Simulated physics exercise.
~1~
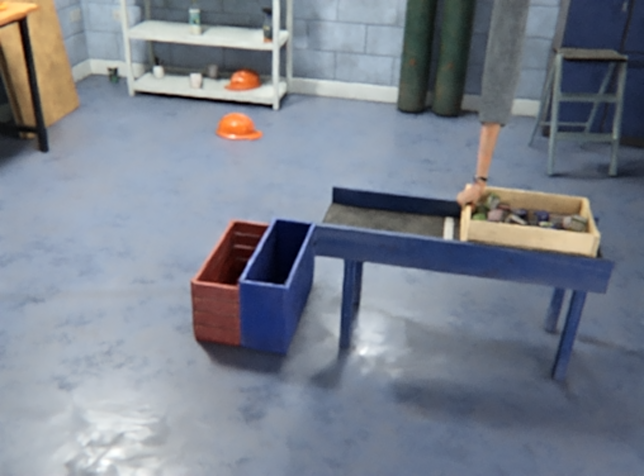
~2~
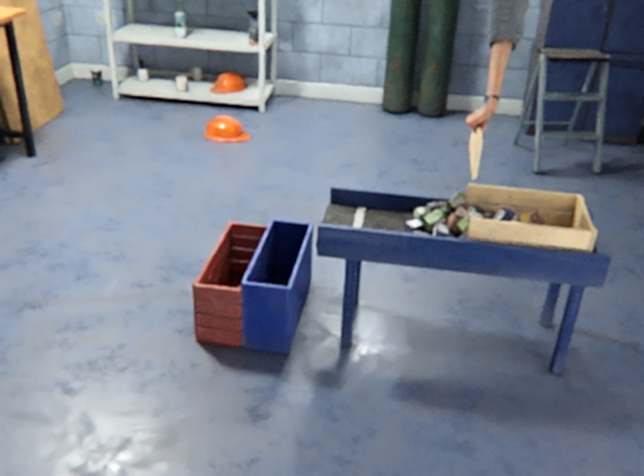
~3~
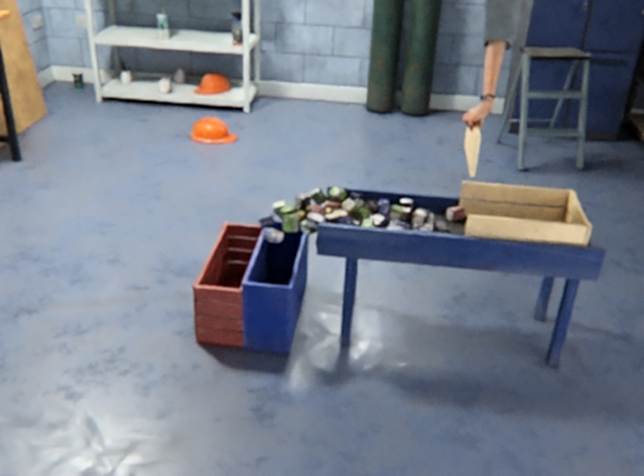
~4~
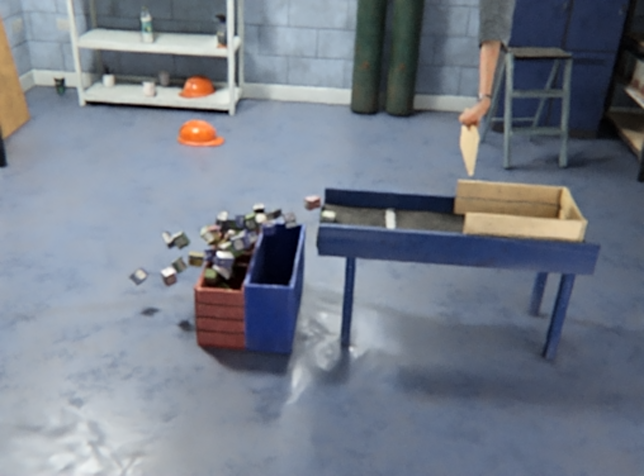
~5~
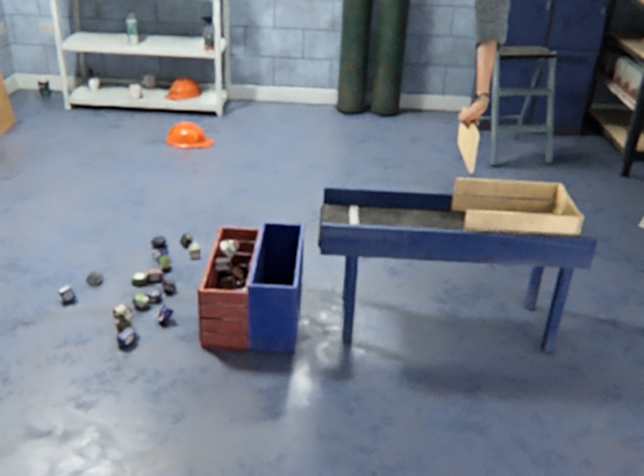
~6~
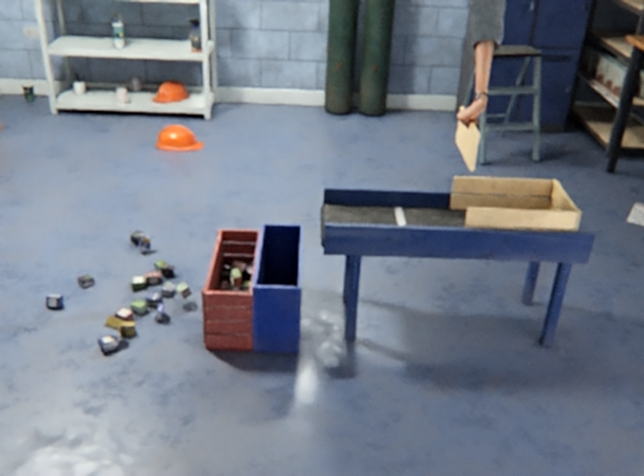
Small cartons riding a belt left from a wooden pen after a hand lifts the gate, some landing in a red tote, others scattering beyond.
